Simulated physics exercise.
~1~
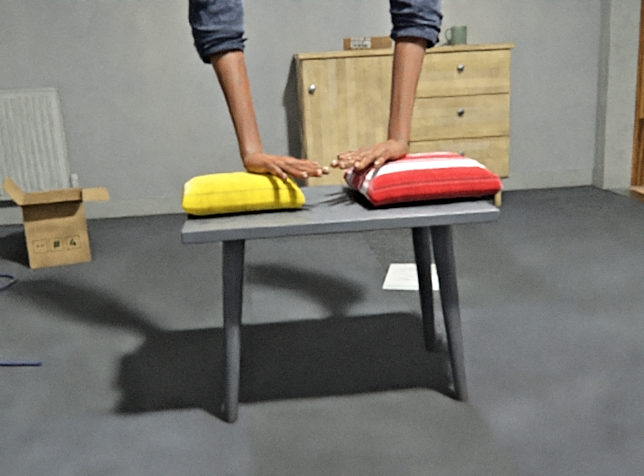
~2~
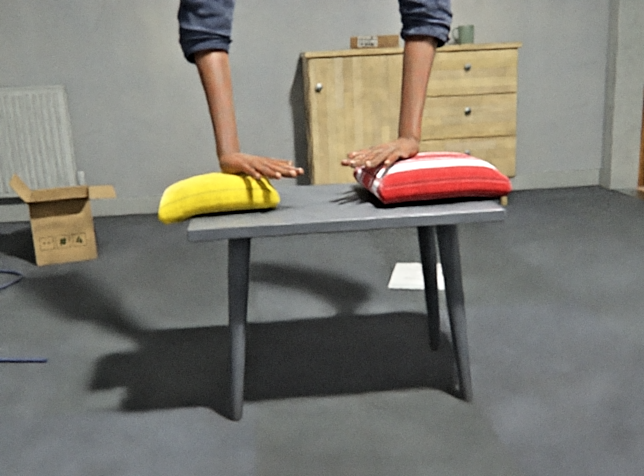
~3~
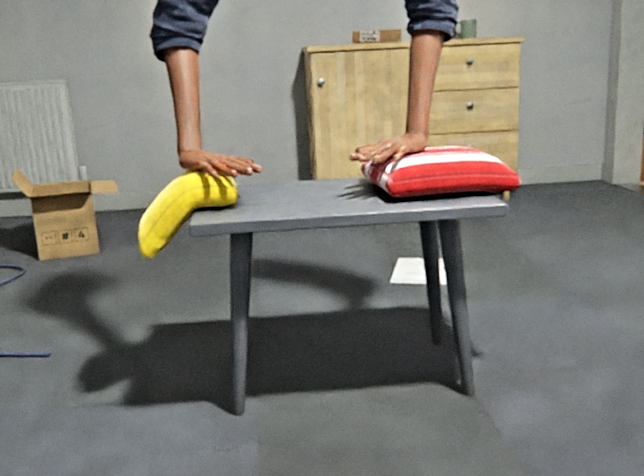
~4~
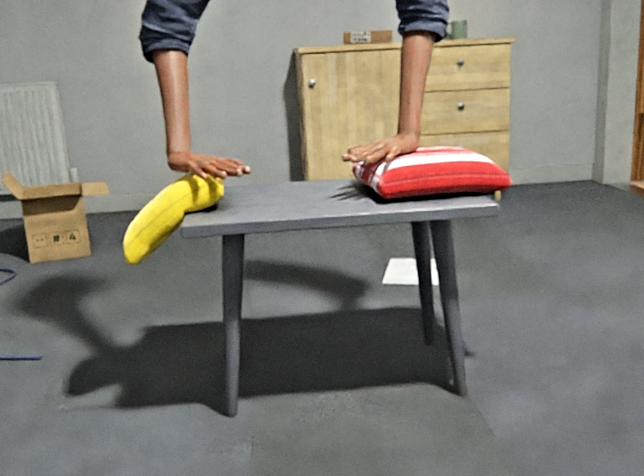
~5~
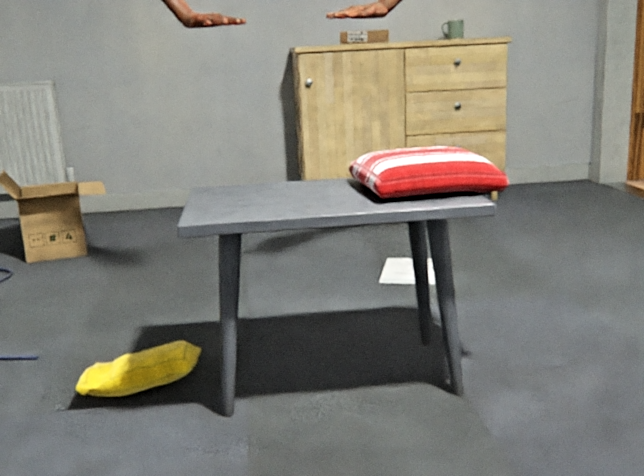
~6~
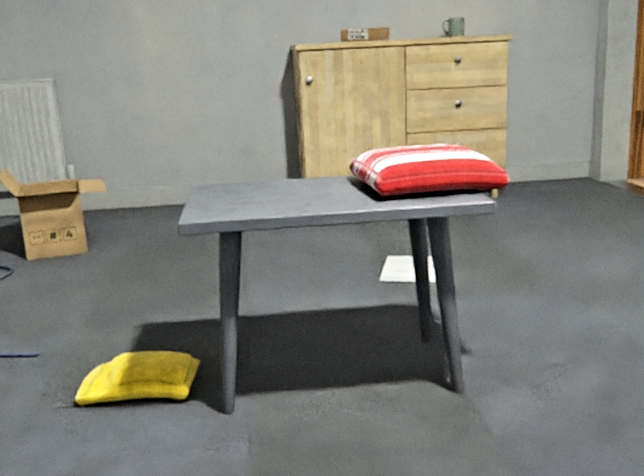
Two hands push a yellow sack and red cushion apart until the sack falls off the table.
